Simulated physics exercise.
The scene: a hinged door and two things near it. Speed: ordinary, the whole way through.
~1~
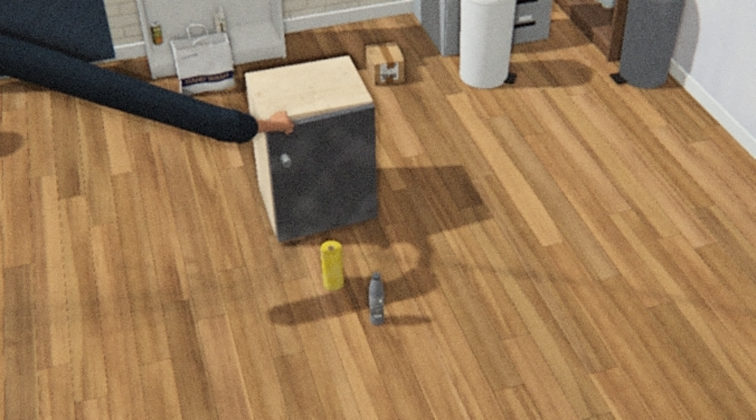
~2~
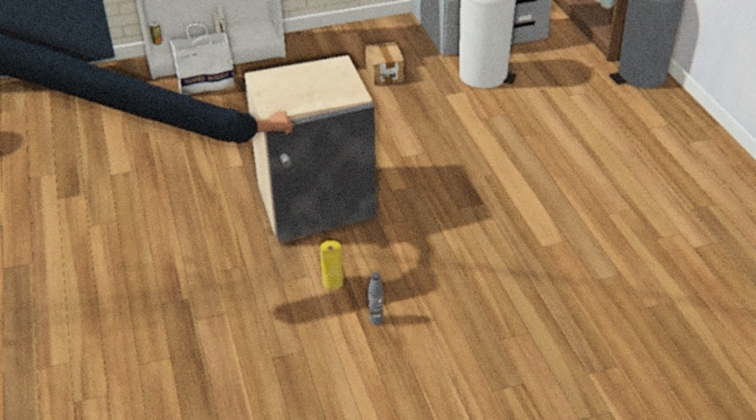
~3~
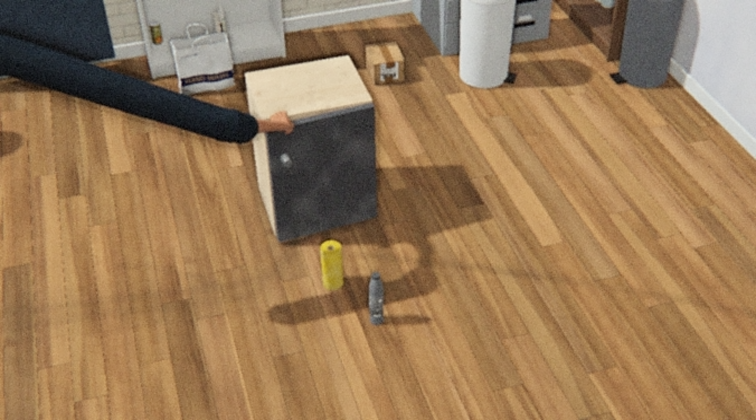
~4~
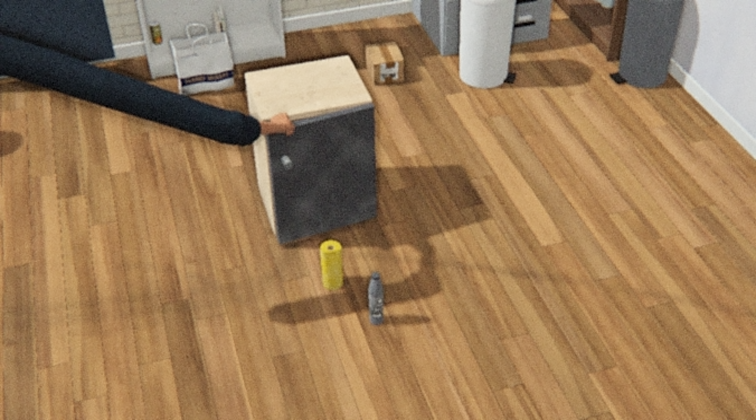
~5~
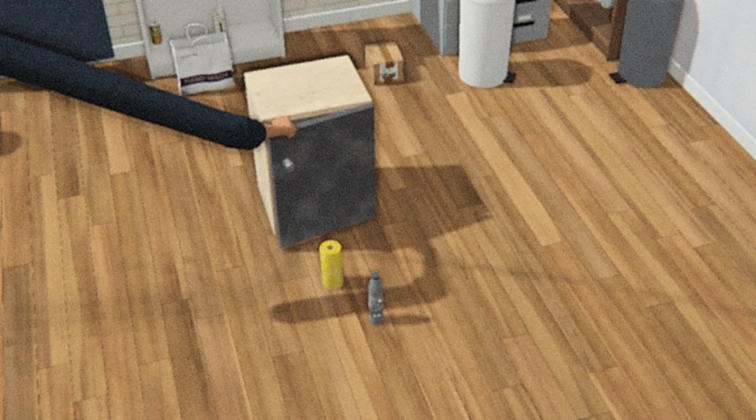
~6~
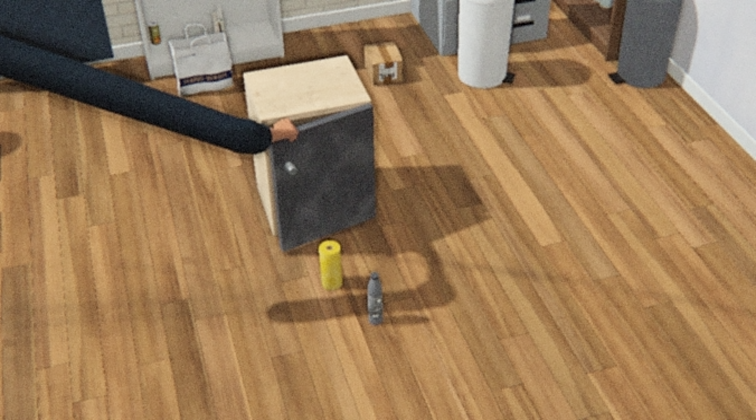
The footage shows a hand on a small cabinet's dark door, with a yellow roll and a grey bottle-like object on the wooden floor nearby; the door stays nearly still at first, then the hand slowly pulls it slightly open.
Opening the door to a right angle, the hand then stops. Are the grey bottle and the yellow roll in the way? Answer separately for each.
In the end the grey bottle remains where it is; the yellow roll is pushed along.
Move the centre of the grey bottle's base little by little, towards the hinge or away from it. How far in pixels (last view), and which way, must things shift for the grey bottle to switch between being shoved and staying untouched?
About 16 pixels, up.
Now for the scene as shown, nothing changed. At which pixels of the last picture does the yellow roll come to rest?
It comes to rest at about (415, 278) in the last picture.
Then, 1.00 s past the last view, door 57° open; grey bottle at rest near (375, 298); yellow roll travelled about its own width near (355, 274).
Then, 1.42 s past the last view, door 75° open; grey bottle at rest near (375, 298); yellow roll travelled well along near (391, 277).
Finally, the grey bottle escapes contact, near (375, 298); the yellow roll gets knocked, near (415, 278).
